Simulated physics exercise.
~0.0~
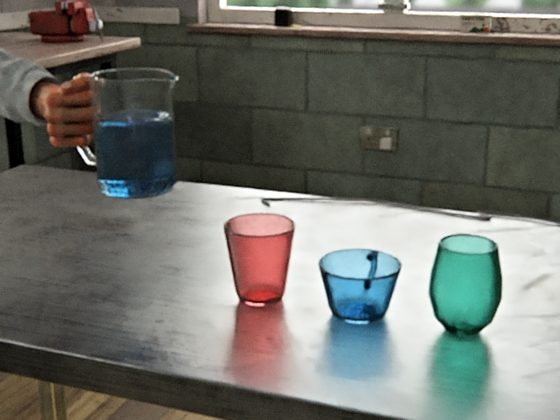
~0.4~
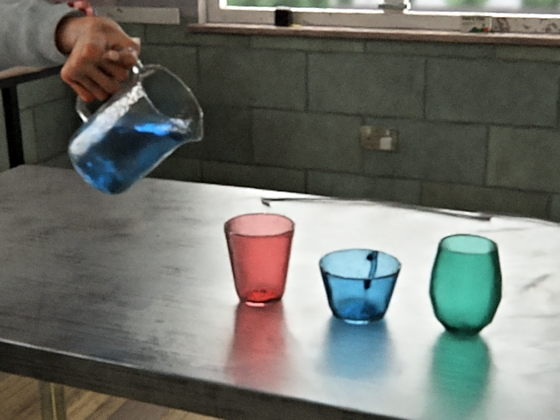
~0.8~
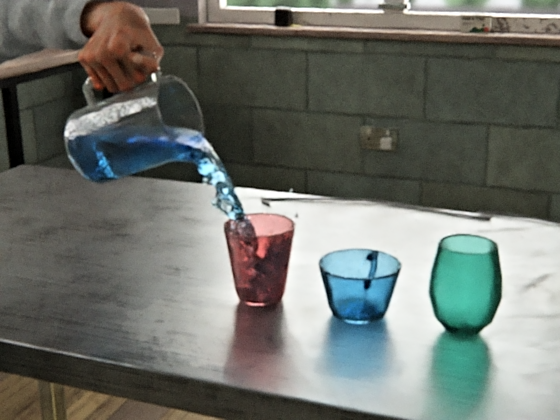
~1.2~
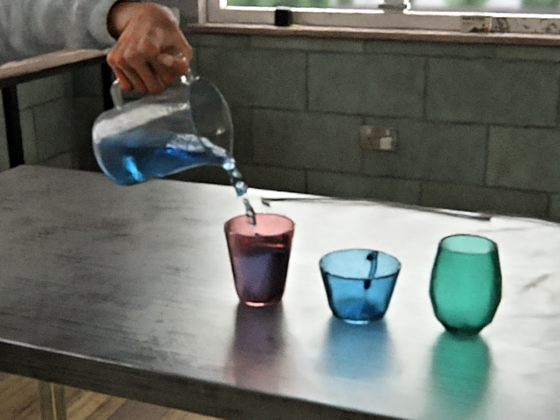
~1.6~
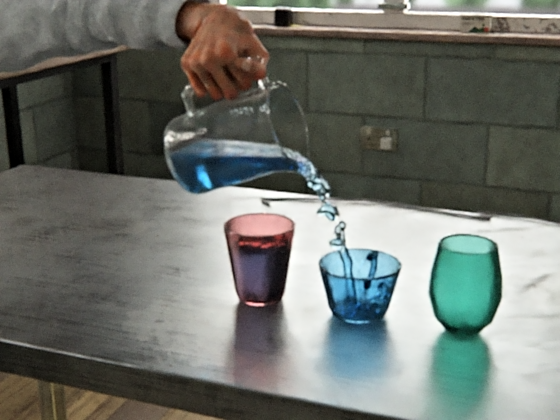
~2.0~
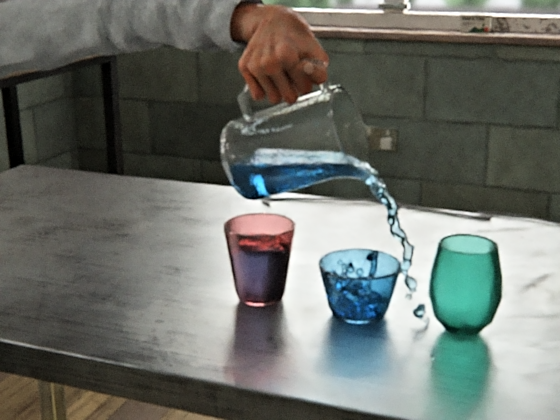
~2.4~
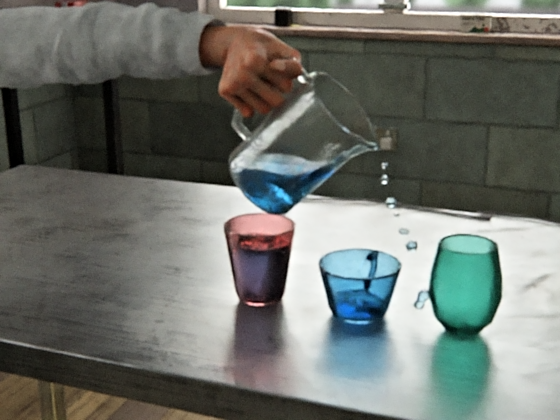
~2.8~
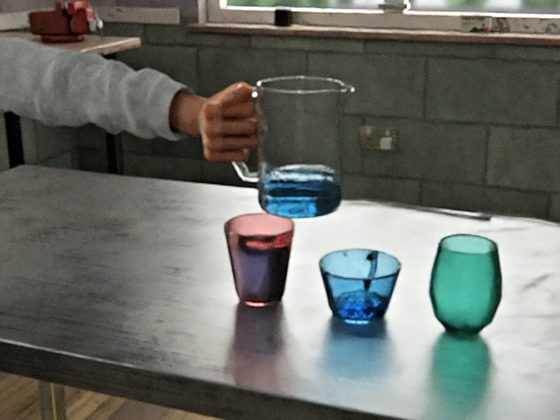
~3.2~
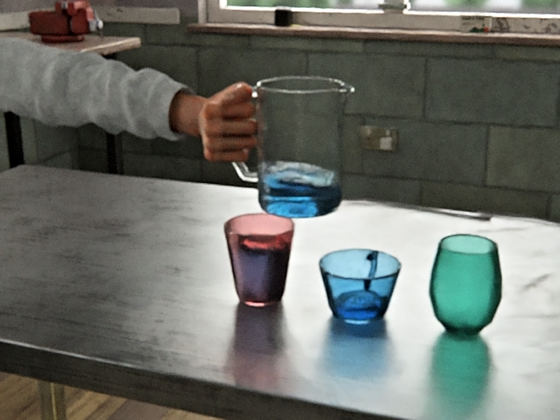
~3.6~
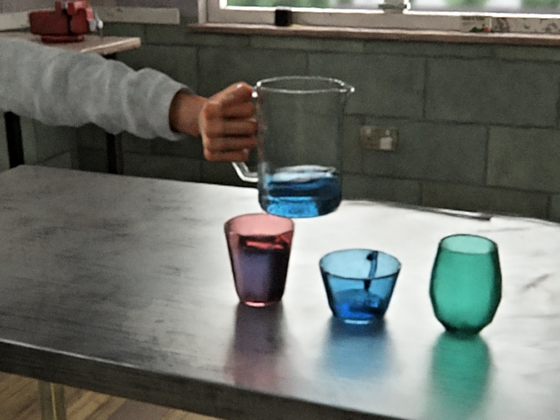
A hand in a grey sleeve holds a clear glass pitcher of blue liquid at the left, above a dark, shiny table seen from slightly above, with a grey block wall behind. A red tumbler, a wide blue cup and a round-bellied green glass stand empty in a row. The hand tips the pitcher rightwards and pours into the red tumbler, then sweeps right over the blue cup. The stream moves on towards the green glass as the pitcher turns upright. It ends held still, partly full, with liquid mostly filling the tumbler, a little in the blue cup, and the green glass seemingly empty.
